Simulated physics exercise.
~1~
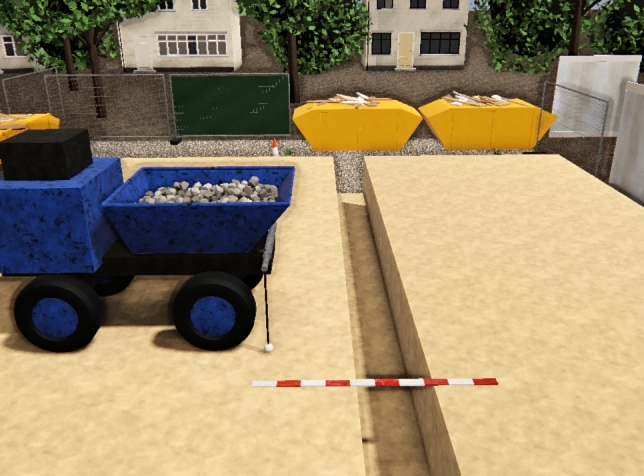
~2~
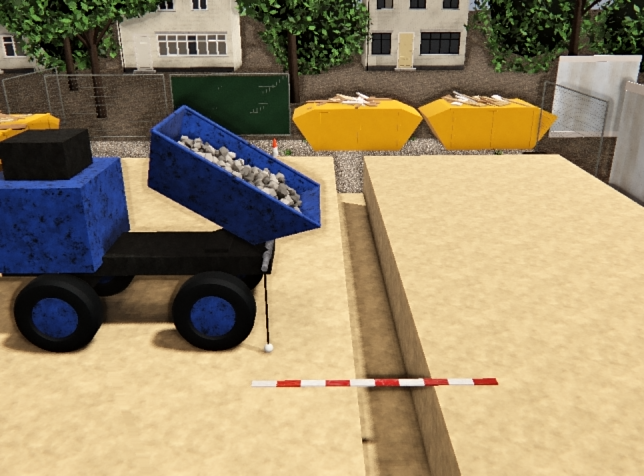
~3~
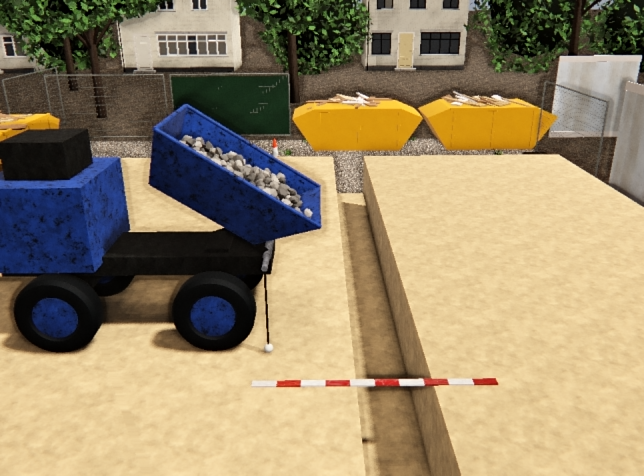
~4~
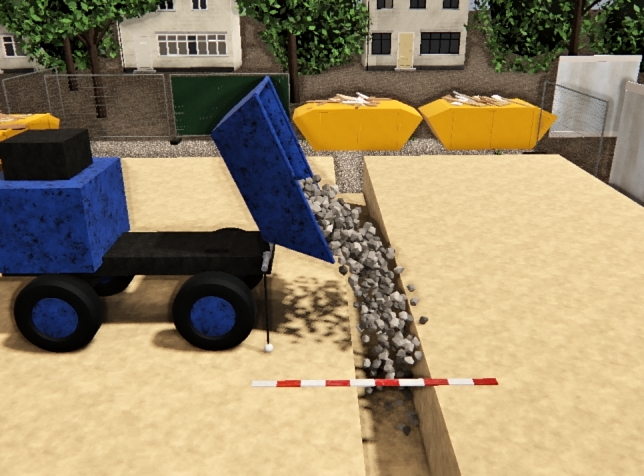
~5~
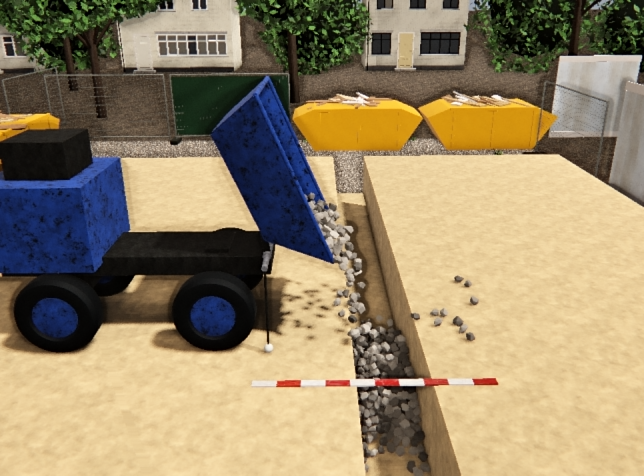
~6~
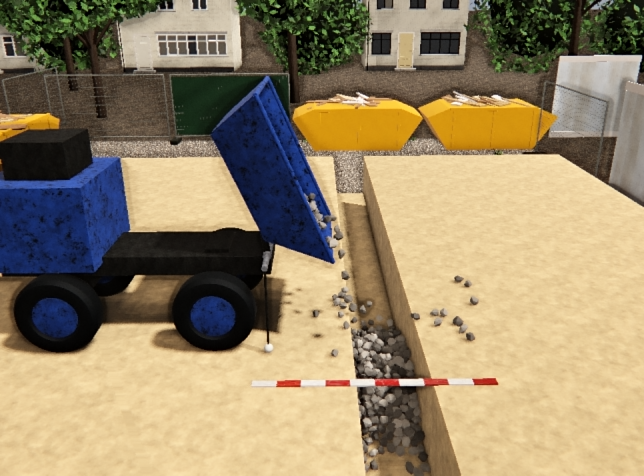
A blue dumper tips its skip and pours grey stones mostly into the trench.
